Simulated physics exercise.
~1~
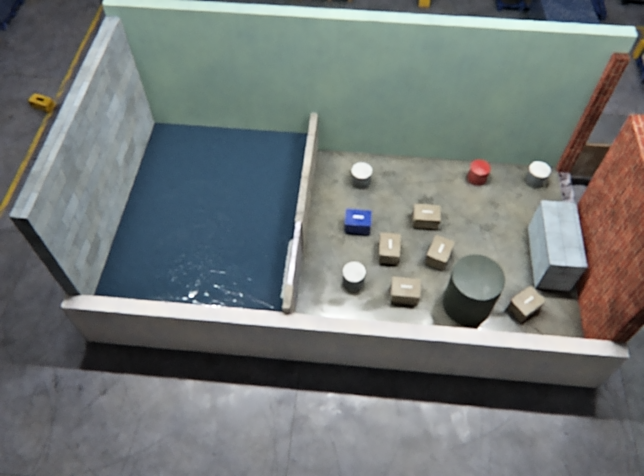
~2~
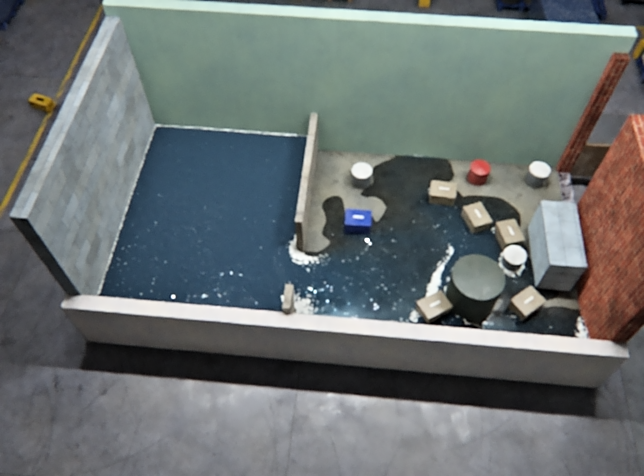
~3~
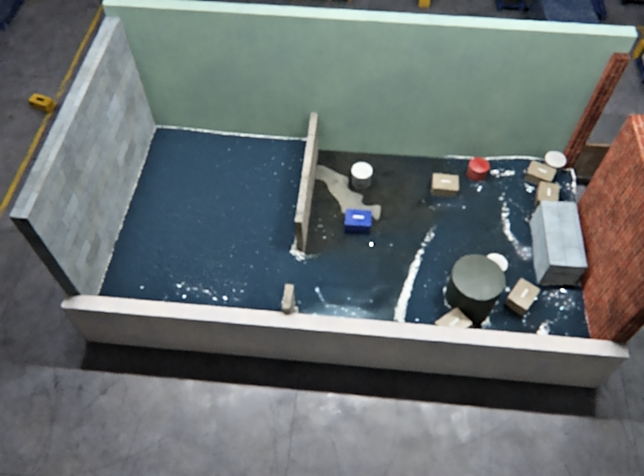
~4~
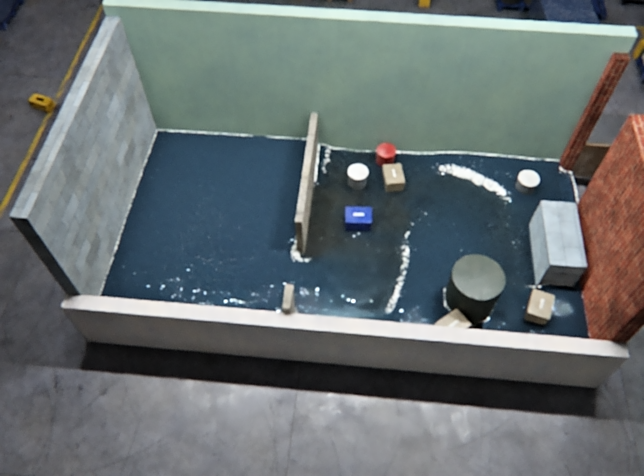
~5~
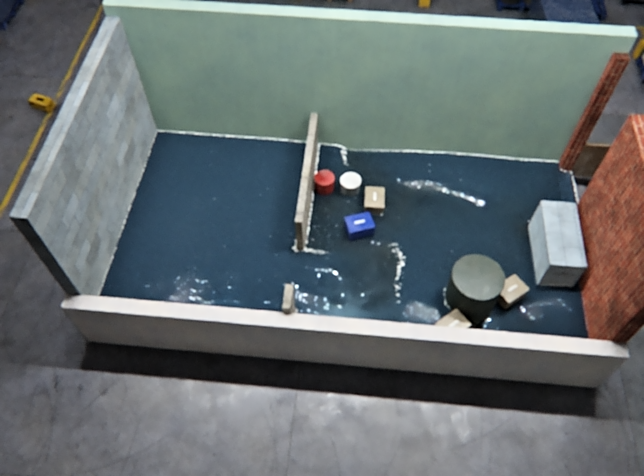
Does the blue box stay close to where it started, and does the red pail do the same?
The blue box stays about where it began, but the red pail does not, as it drifts far to the left and ends beside the dividing wall.
